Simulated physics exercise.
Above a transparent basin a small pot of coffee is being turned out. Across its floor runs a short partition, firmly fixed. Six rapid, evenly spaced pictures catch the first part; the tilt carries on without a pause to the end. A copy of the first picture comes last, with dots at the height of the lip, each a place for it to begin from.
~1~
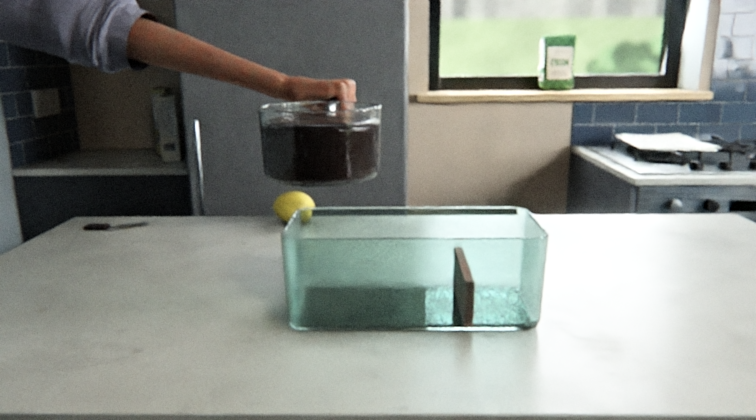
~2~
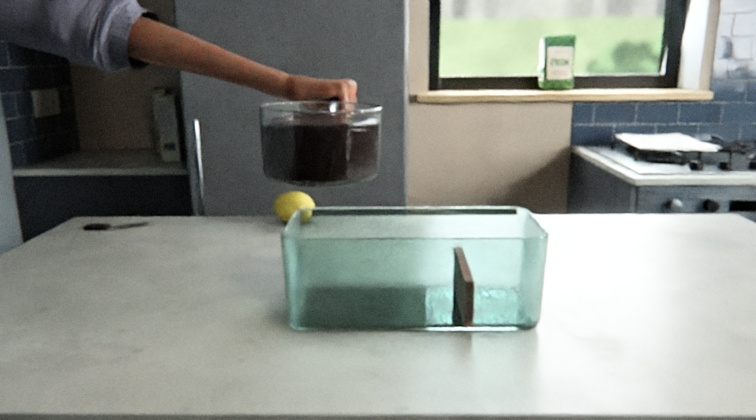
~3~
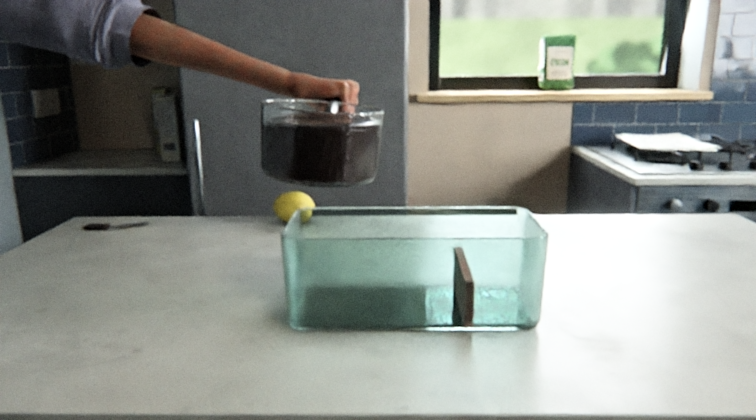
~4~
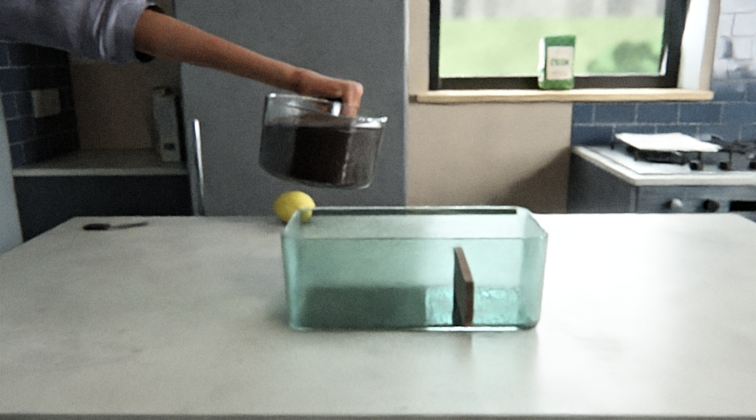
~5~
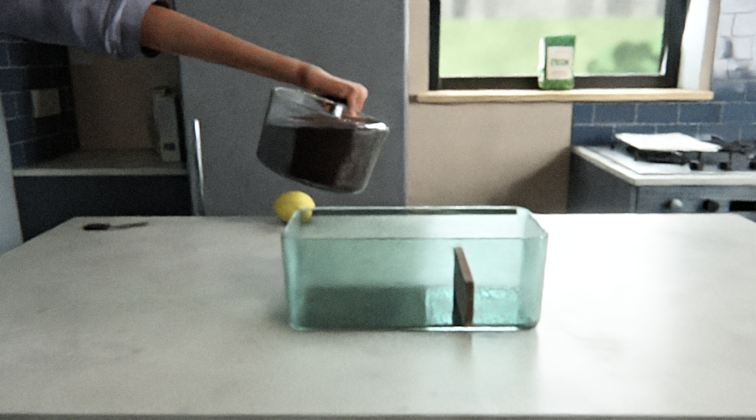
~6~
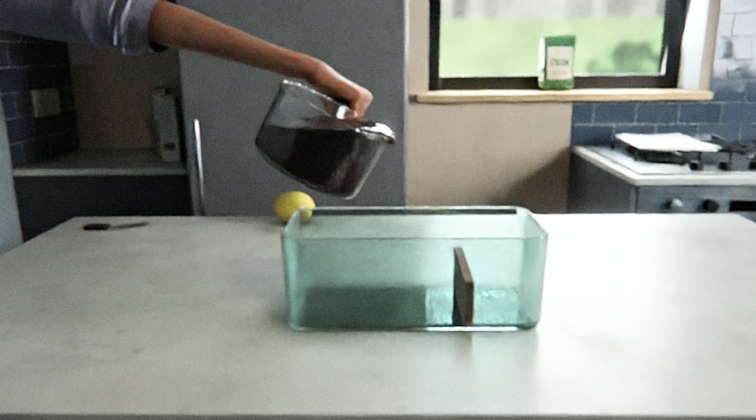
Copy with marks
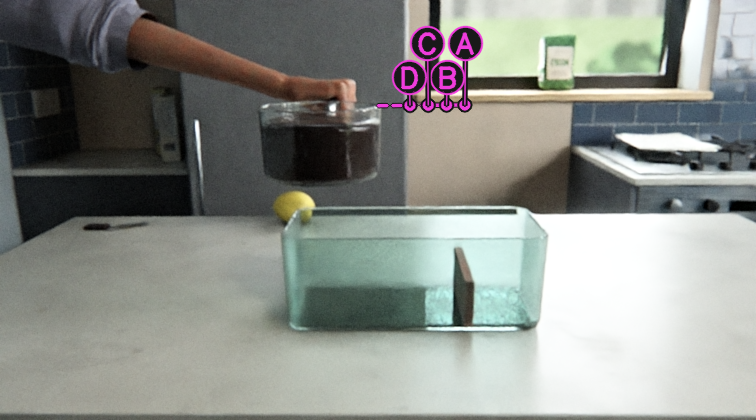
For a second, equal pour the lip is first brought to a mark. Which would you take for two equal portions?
The answer is place C.
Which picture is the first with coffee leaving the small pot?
Picture 6.
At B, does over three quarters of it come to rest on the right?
No.
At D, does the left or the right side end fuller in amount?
More ends on the left.
In magenta, A at (464, 105); B at (446, 105); C at (428, 105); D at (409, 105).
With A, about 34 % ends left of the wall and 66 % right of it.
With B, about 37 % ends left of the wall and 62 % right of it.
With C, about 50 % ends left of the wall and 49 % right of it.
With D, about 70 % ends left of the wall and 29 % right of it.
